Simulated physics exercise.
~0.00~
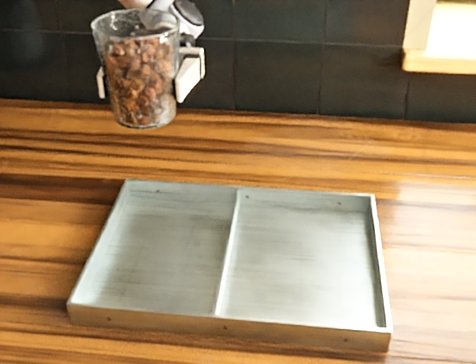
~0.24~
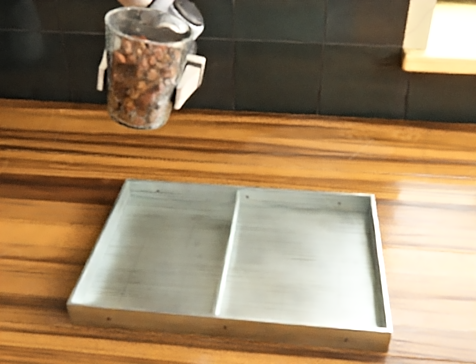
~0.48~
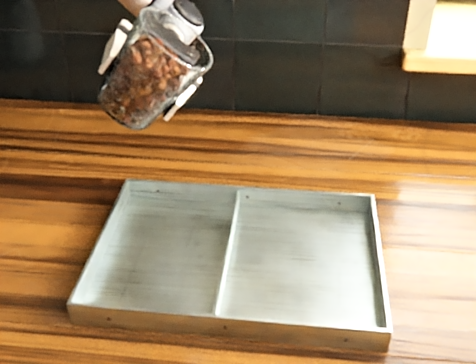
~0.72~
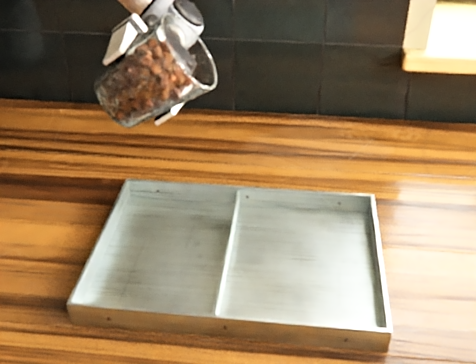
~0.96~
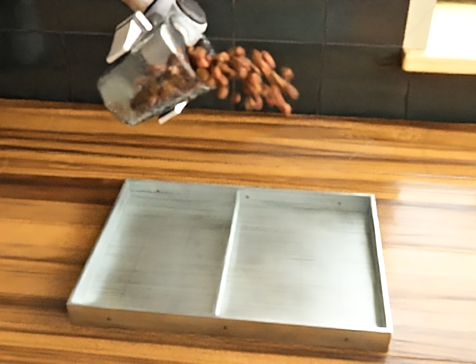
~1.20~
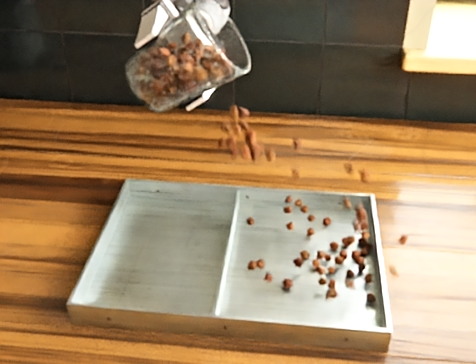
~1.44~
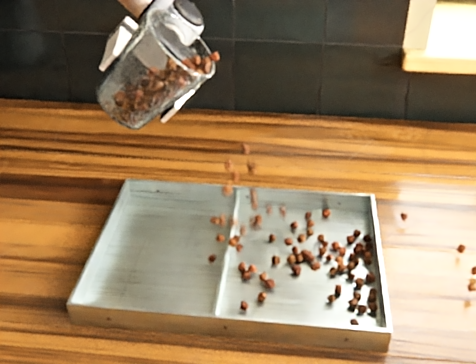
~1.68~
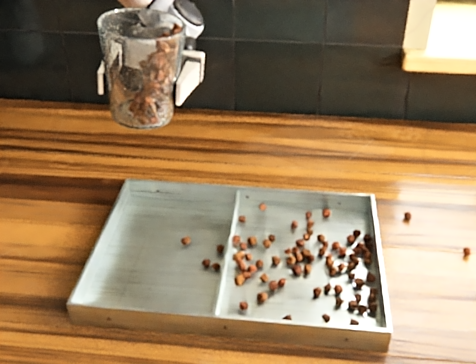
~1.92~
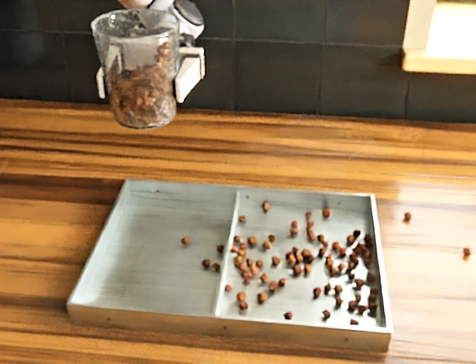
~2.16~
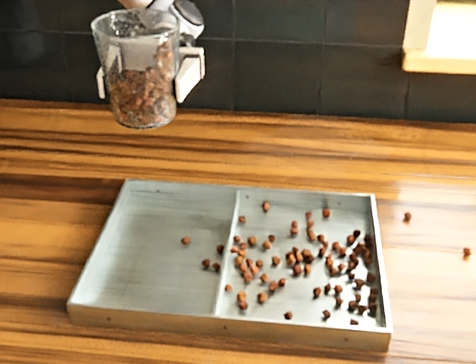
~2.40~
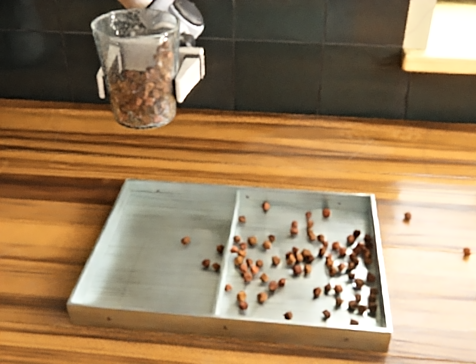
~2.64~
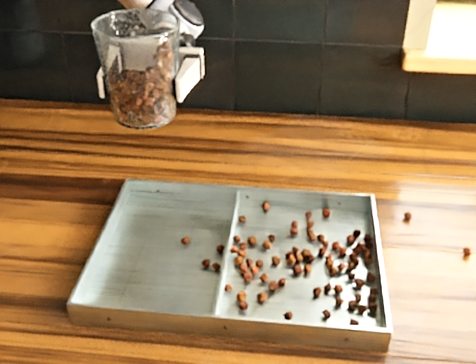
A clear cup of reddish-brown pellets hangs from a pale gripper at the upper left, above a wooden counter seen from a fixed, raised view, with dark tiles behind. Below it lies a shallow grey tray split in two by a thin wall. The gripper shifts slightly right and tips the cup rightward, and pellets spill out in a burst. They scatter mostly across the tray's right section, while a few land in the left section and on the counter at right. The cup swings back upright, still holding many pellets, and everything stays still.
